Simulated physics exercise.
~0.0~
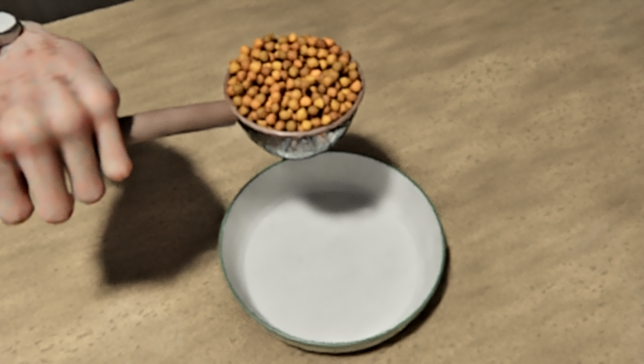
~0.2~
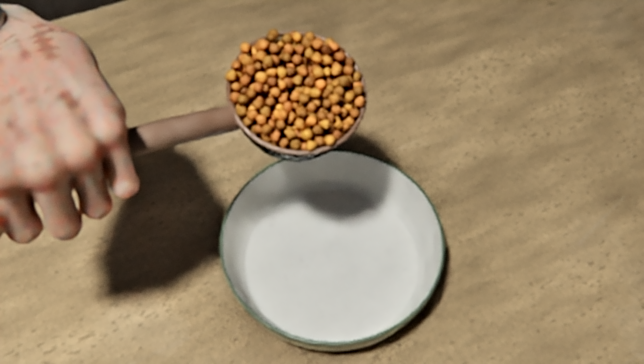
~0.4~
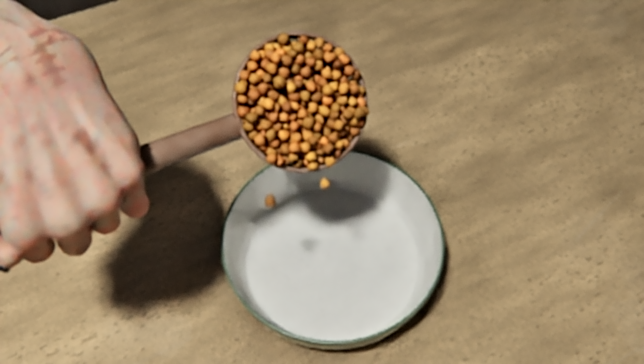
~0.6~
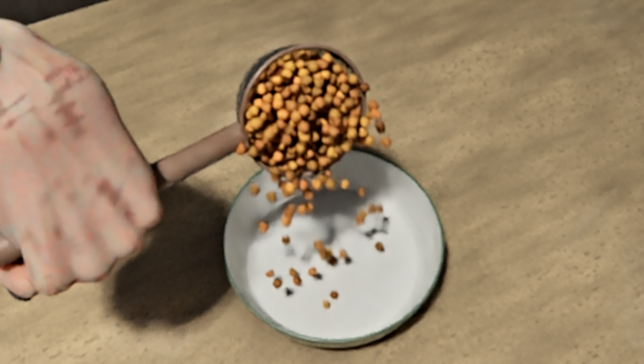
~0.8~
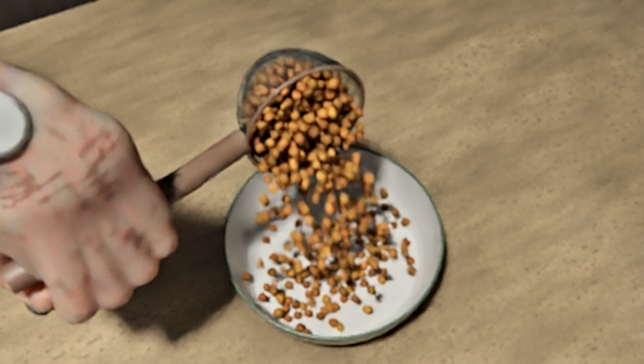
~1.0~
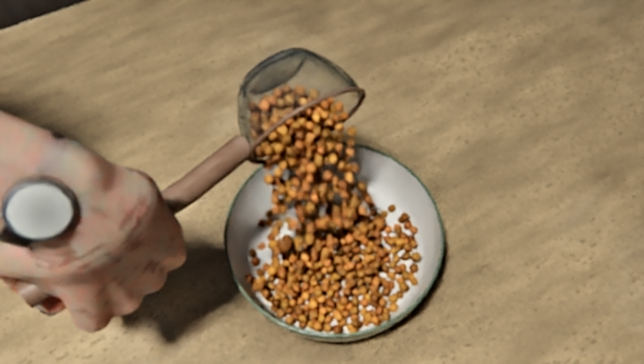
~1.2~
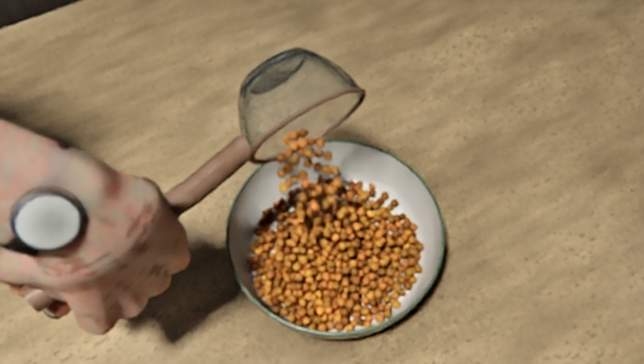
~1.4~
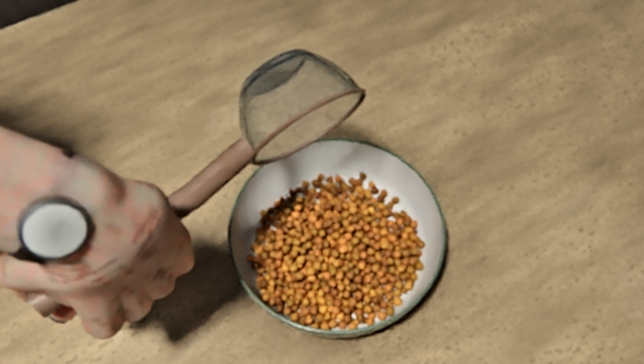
A hand tips a ladle of roasted chickpeas, emptying them all into a white pan.
